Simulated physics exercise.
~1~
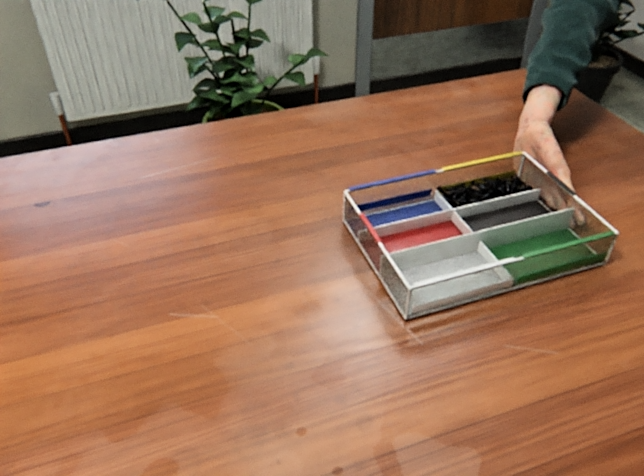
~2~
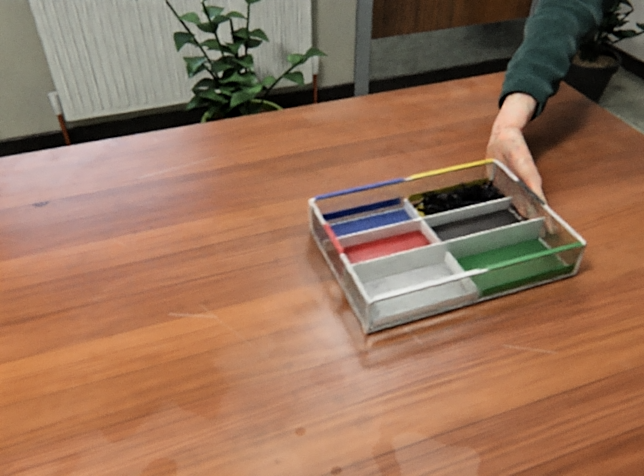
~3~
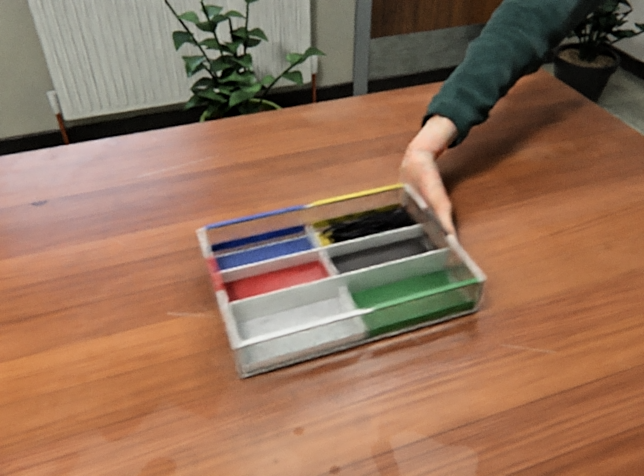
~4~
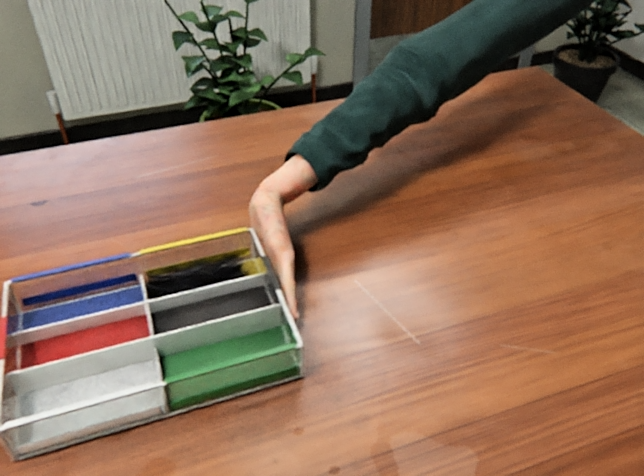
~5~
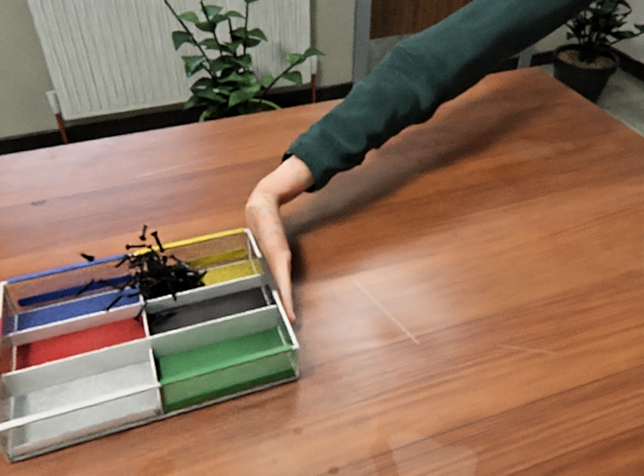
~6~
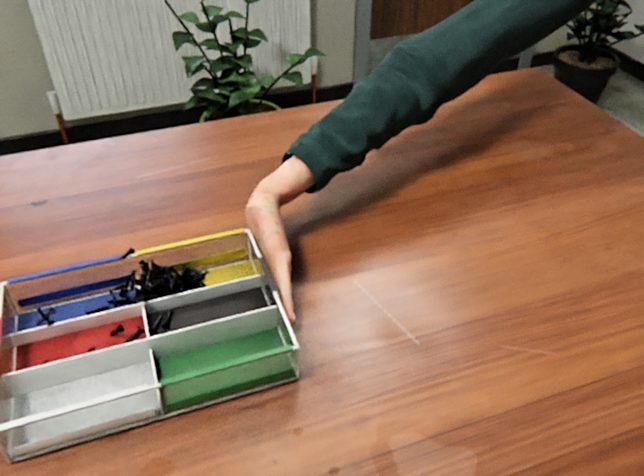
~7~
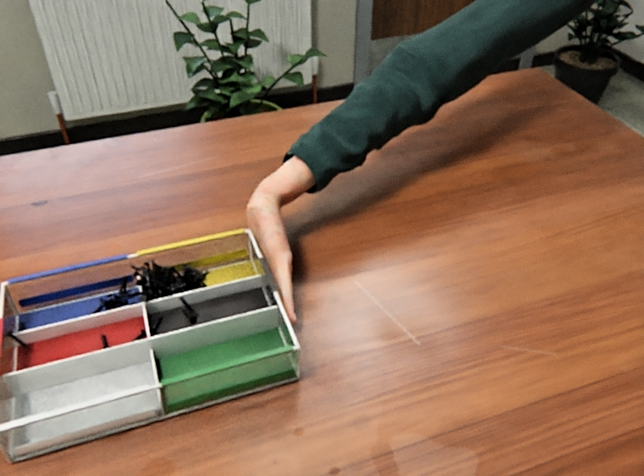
On a reddish-brown wooden table, seen from above at an angle, with a pale radiator and leafy plants behind, sits a clear-sided tray with six compartments. Its floors are blue, yellow, red, dark grey, white and green, and a heap of black screws fills the yellow one at the back right. A hand in a dark green sleeve pushes the tray left, faster and faster, then stops it near the table's left side. The screws surge left and leap up over the divider. They settle with most still in yellow, some in blue and a few in red and grey.
